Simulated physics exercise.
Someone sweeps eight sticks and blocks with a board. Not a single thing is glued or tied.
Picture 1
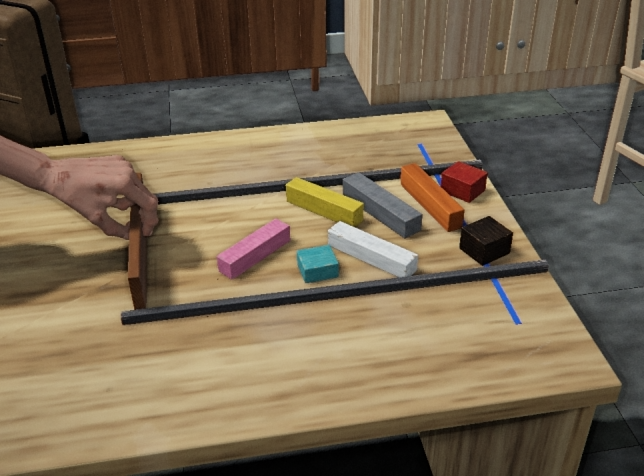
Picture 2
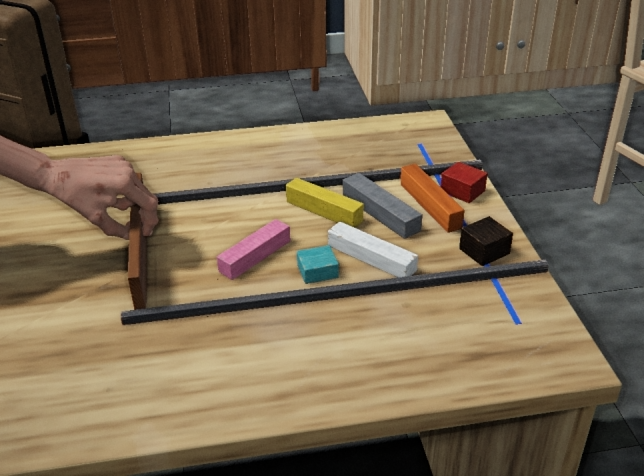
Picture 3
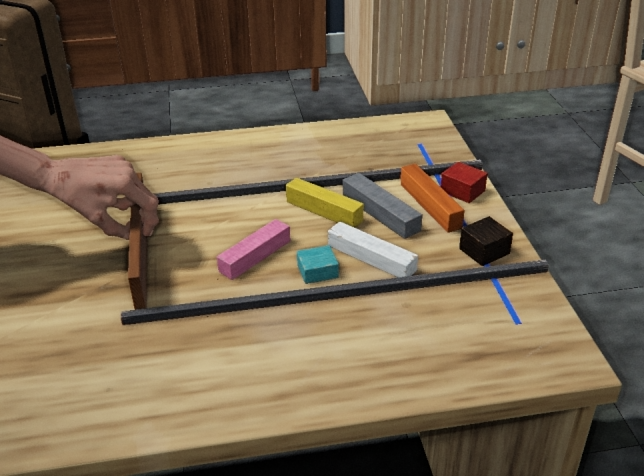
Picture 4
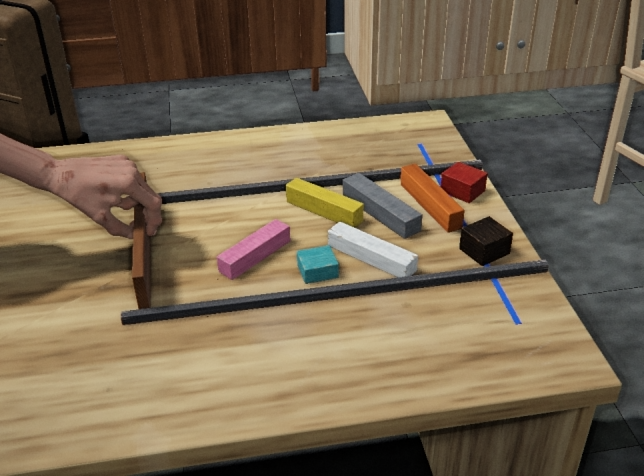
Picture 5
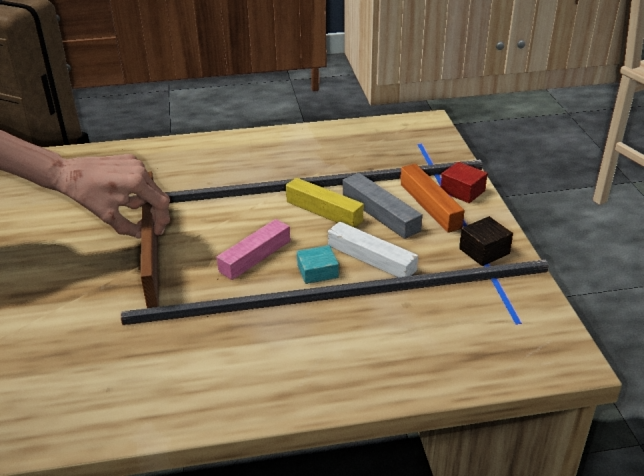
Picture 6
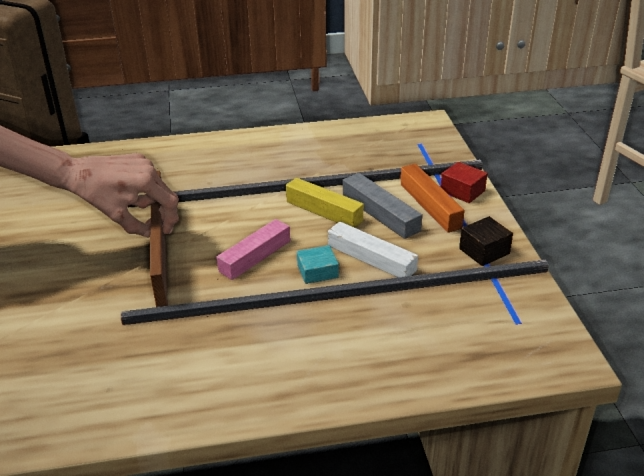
A hand slides a small wooden board slightly right between two dark rails, while eight colourful sticks and blocks lie still.
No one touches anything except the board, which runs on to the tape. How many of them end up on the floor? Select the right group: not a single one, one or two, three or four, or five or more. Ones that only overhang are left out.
After the push, three or four are missing from the table.
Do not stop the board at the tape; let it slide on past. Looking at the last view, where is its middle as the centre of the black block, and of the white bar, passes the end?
The middle is at (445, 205) when it's the black block, and at (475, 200) when it's the white bar.
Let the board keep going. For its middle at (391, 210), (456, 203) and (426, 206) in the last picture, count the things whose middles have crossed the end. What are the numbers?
By position: 0 / 3 / 1.
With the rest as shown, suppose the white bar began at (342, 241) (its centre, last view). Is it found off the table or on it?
Placed there, it does not drop.
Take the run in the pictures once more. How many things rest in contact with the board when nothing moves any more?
It's touching 3 at the end.
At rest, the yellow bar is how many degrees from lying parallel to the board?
Some 30 degrees.
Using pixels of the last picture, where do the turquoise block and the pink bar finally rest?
They end up close to (502, 253) and (472, 214).
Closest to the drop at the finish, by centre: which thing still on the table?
That would be the grey bar.
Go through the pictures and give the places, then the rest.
Red block (464, 182); black block (486, 240); orange stick (431, 197); board (139, 238); tape (461, 220), in the first picture.
Black block (486, 241); white bar (372, 250), in the second picture.
Orange stick (431, 197); pink bar (255, 248), in the third picture.
Red block (464, 182); turquoise block (318, 264), in the fourth picture.
Black block (486, 241); grey bar (381, 205), in the fifth picture.
Red block (464, 182); black block (486, 241); orange stick (431, 197); board (159, 236); tape (461, 220), in the sixth picture.
Soon after, none off yet; red block at rest near (464, 182); black block at rest near (486, 241); orange stick at rest near (431, 197).
At rest, the number that fall off is three or four; fallen, orange stick, black block and red block.
